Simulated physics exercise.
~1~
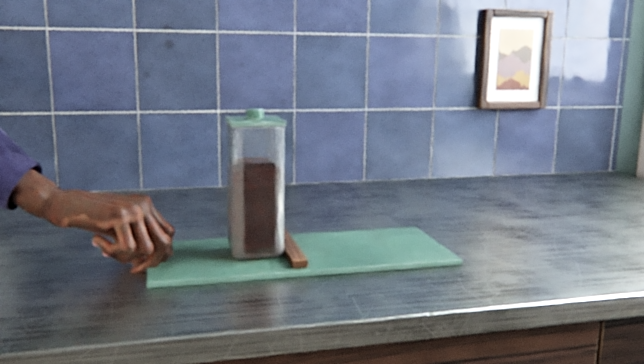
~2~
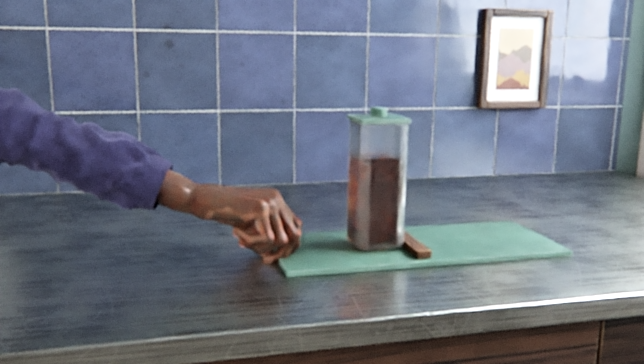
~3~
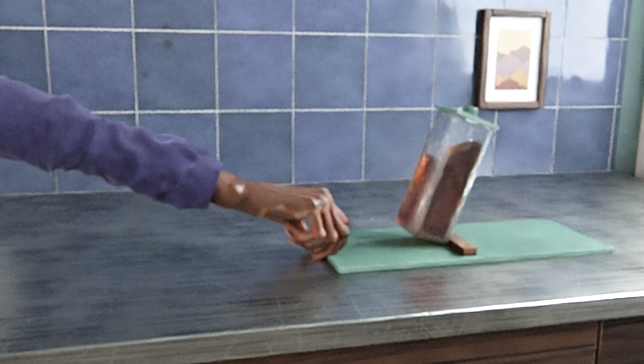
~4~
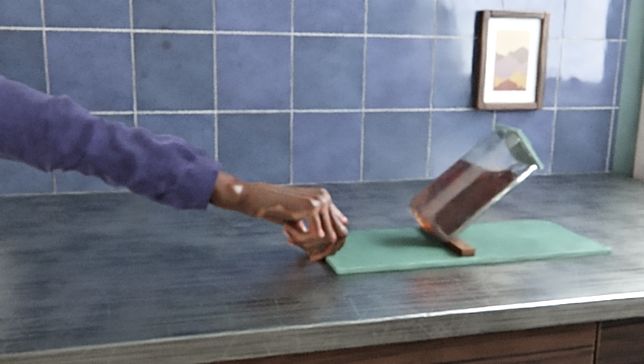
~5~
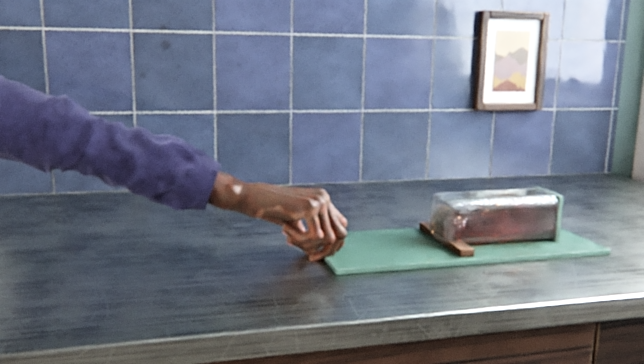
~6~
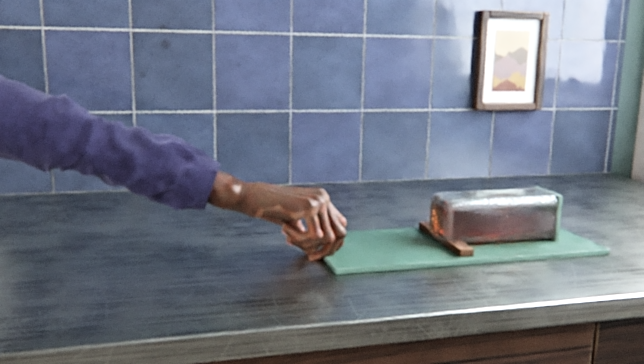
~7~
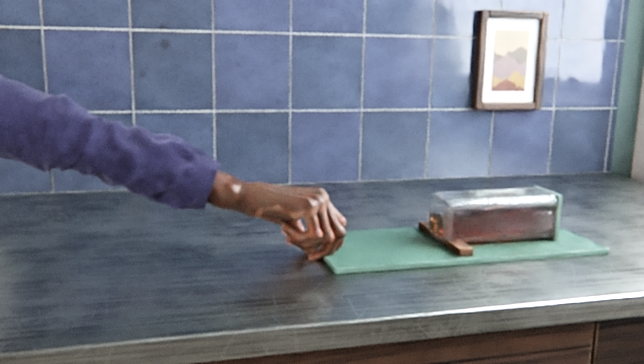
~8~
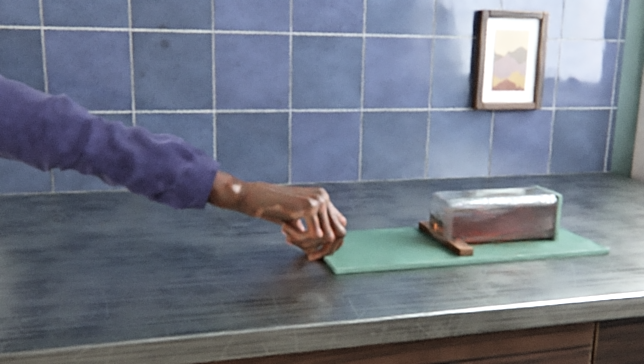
On a blue-tiled kitchen counter, a hand pushes a green board rightward and stops, the square bottle toppling onto its side.
